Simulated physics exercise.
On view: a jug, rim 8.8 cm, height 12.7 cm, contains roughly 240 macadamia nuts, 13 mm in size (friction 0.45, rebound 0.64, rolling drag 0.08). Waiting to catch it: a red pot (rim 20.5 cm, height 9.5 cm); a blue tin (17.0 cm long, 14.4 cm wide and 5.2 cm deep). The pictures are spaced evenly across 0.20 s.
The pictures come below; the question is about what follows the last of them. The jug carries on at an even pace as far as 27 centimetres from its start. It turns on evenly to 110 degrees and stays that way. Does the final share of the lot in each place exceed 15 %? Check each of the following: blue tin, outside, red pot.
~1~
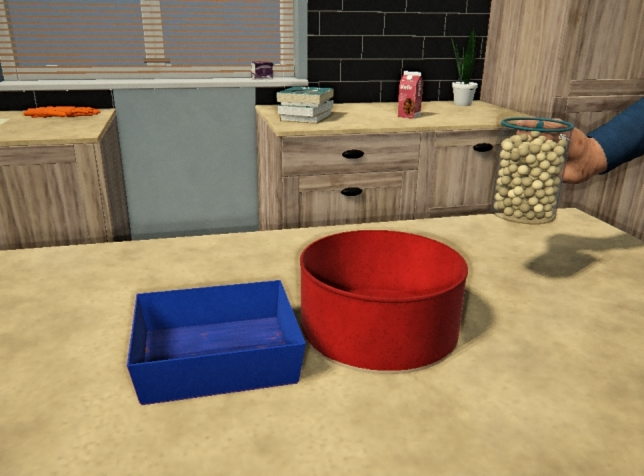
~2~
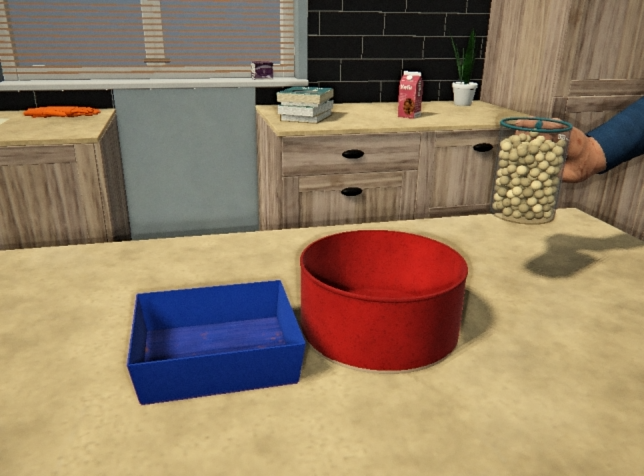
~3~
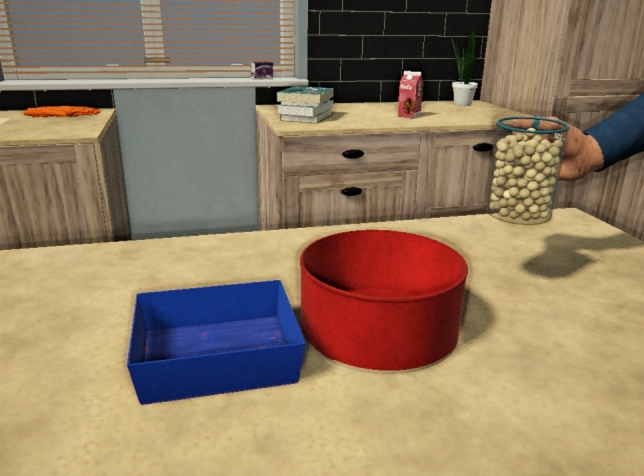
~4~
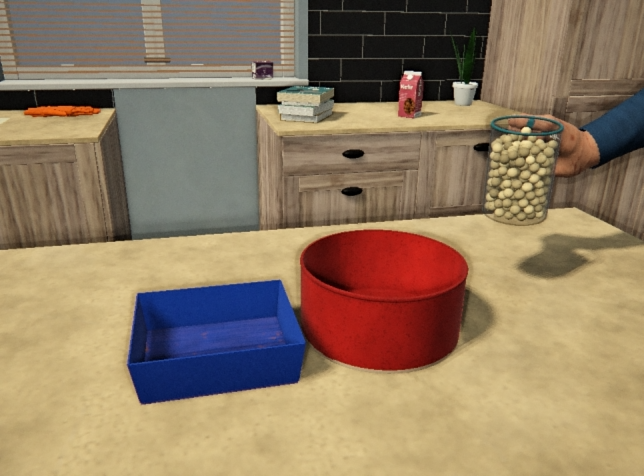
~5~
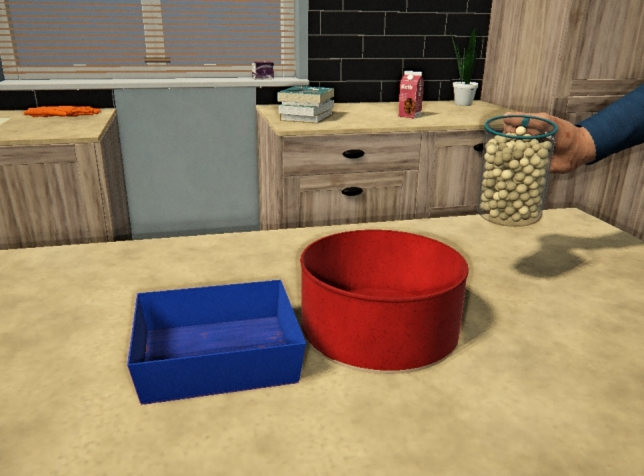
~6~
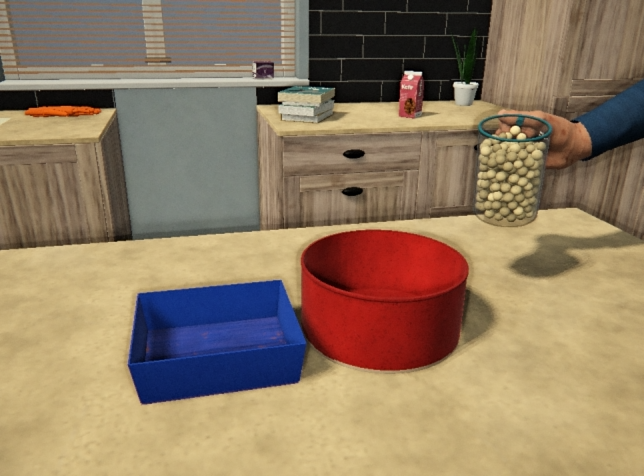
Blue tin: Exceeds it; outside everything: Does not; red pot: Exceeds it.
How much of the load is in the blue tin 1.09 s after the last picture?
Share so far: About 0 in a hundred.
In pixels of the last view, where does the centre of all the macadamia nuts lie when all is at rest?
Middle: Approx. (348, 333).
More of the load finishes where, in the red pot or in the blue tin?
The bigger part comes to rest in the red pot.
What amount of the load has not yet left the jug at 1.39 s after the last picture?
Load still held: Approx. 45 %.
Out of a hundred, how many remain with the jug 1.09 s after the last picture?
Roughly 90 percent.
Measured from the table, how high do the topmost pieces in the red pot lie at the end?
3.5 cm.
Then, 0.42 s after the last picture, tilt 47 degrees; jug 100 %; middle of all pieces near (450, 178).
Then, 0.77 s after the last picture, tilt 76 degrees; jug 100 %; middle of all pieces near (398, 180).
Then, 1.09 s after the last picture, tilt 102 degrees; red pot 5 %, jug 90 %; middle of all pieces near (347, 192).
Then, 1.39 s after the last picture, tilt 110 degrees; red pot 35 %, blue tin 10 %, jug 45 %, in the air 5 %; middle of all pieces near (329, 257).
In the end, red pot 70 %, blue tin 25 %, jug 0 %, outside 5 %.
